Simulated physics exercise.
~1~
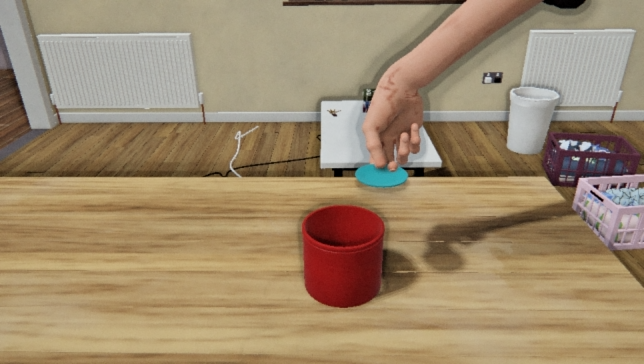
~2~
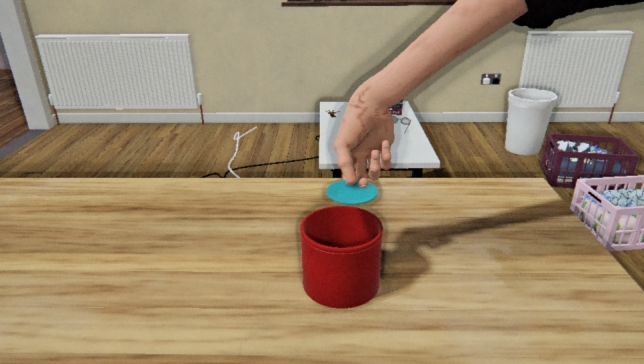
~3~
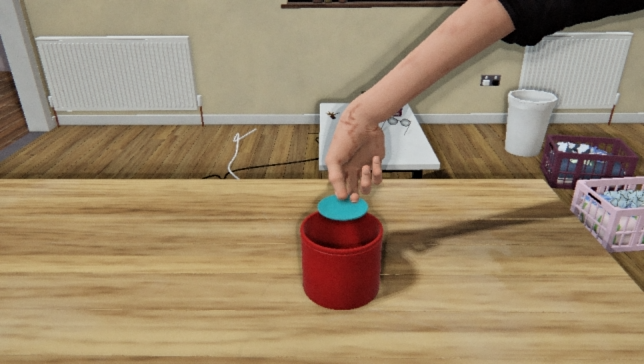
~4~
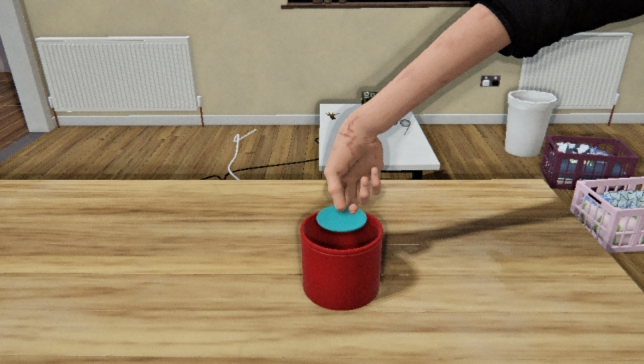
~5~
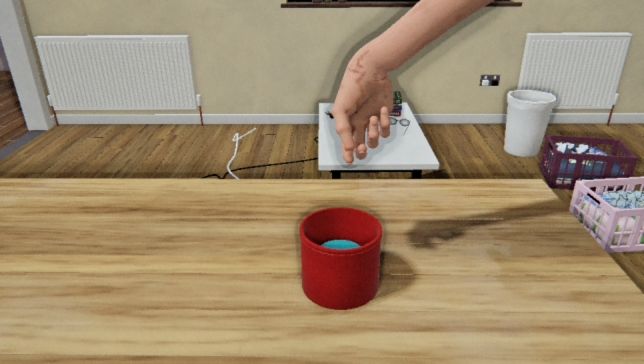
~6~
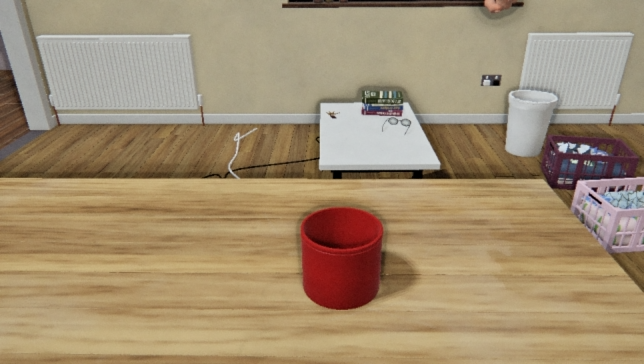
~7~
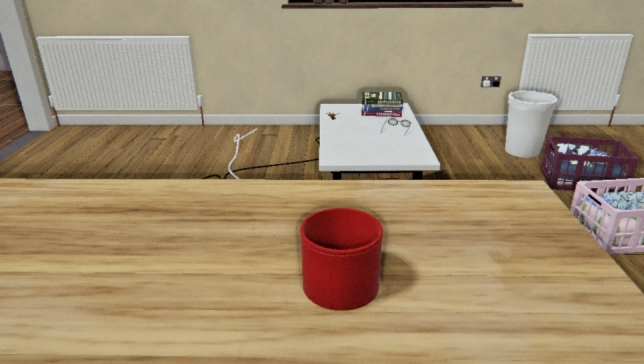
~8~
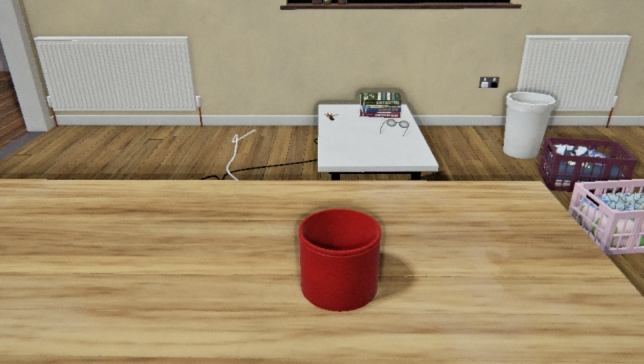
On a wooden table in a room with white radiators, a hand lowered a small turquoise disc toward an open red container and let go, and the disc dropped inside, out of sight, as the hand withdrew, leaving the container standing still.
